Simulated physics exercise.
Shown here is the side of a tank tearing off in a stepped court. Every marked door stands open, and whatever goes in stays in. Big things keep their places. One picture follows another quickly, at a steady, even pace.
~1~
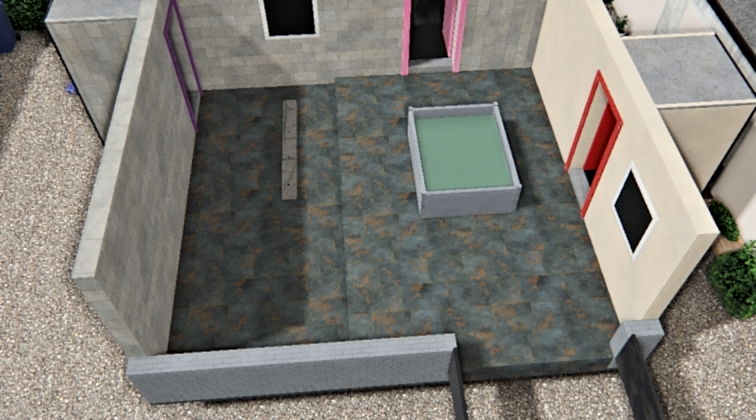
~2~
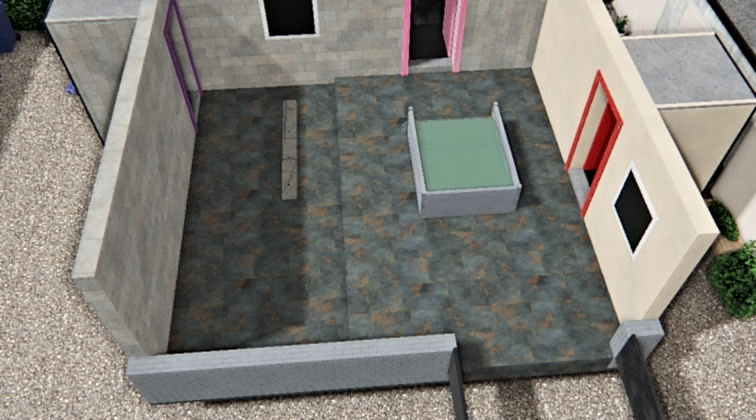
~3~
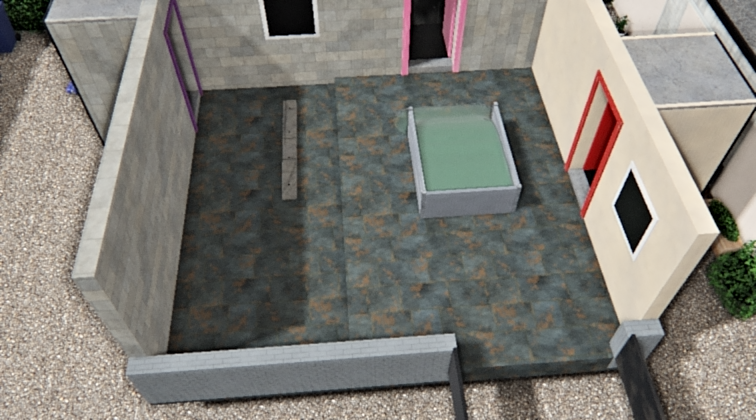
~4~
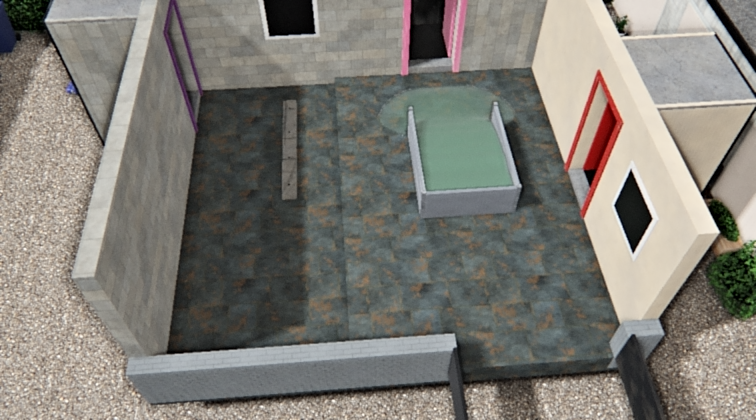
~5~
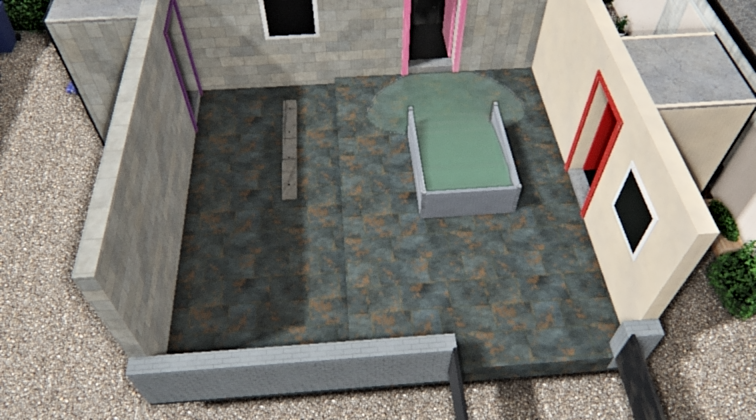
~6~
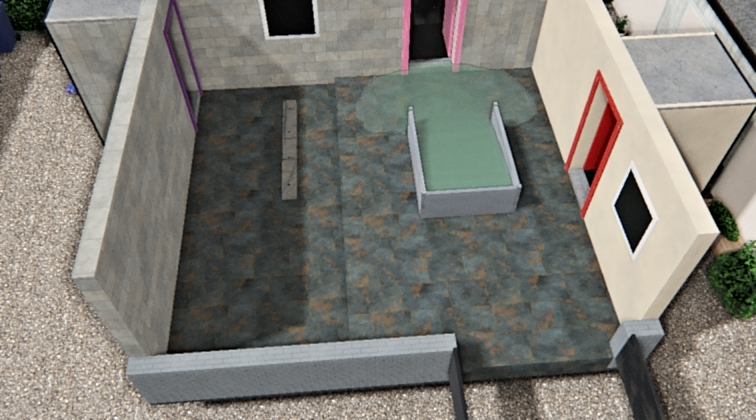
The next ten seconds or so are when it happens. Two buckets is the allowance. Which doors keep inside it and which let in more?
Here is how it goes: The pink door lets in more; the purple door keeps inside it; the red door keeps inside it.
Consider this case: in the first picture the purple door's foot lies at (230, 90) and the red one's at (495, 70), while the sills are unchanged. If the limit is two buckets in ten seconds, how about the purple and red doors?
So the purple door stays beneath the limit; as for the red door, it goes beyond the limit.
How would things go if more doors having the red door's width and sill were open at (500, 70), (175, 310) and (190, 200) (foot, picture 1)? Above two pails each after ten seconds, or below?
Door by door: Gets past, stays short, stays short.
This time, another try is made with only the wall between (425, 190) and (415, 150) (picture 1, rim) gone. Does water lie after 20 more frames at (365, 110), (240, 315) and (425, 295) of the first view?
Respectively: Parched, drenched and parched.
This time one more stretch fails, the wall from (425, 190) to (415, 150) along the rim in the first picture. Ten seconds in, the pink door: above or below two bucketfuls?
I reckon the pink door remains short of it.
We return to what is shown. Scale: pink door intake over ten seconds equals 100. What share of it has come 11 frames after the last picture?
Close to 75 out of every hundred.
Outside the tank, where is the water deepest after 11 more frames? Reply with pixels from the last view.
That spot is close to (527, 69).
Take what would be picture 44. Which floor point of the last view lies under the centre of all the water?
My pick is pixel (413, 157).
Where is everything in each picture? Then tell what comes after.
The first frame shows the open tank at (461, 150) is whole and still.
In the second frame, the front is at (407, 127), out from the gap on the open tank's far side.
In the third frame, the front is at (399, 119), out from the gap on the open tank's far side.
In the fourth frame, water pours out on the open tank's far side and has run to (489, 94).
In the fifth frame, water pours out on the open tank's far side and has run to (417, 75).
In the sixth frame, water pours out on the open tank's far side and has run to (498, 71).
A moment on, water covers 15 % of the floor; the pink door over two buckets in, the purple door not reached, the red door not reached.
Next, water covers 20 % of the floor; the pink door far over two buckets in, the purple door not reached, the red door not reached.
Then, water covers 40 % of the floor; the pink door far over two buckets in, the purple door wet at the sill, nothing in, the red door wet at the sill, nothing in.
Later, water covers 65 % of the floor; the pink door far over two buckets in, the purple door wet at the sill, nothing in, the red door wet at the sill, nothing in.
In the end, water covers 70 % of the floor; the pink door far over two buckets in, the purple door wet at the sill, nothing in, the red door wet at the sill, nothing in.
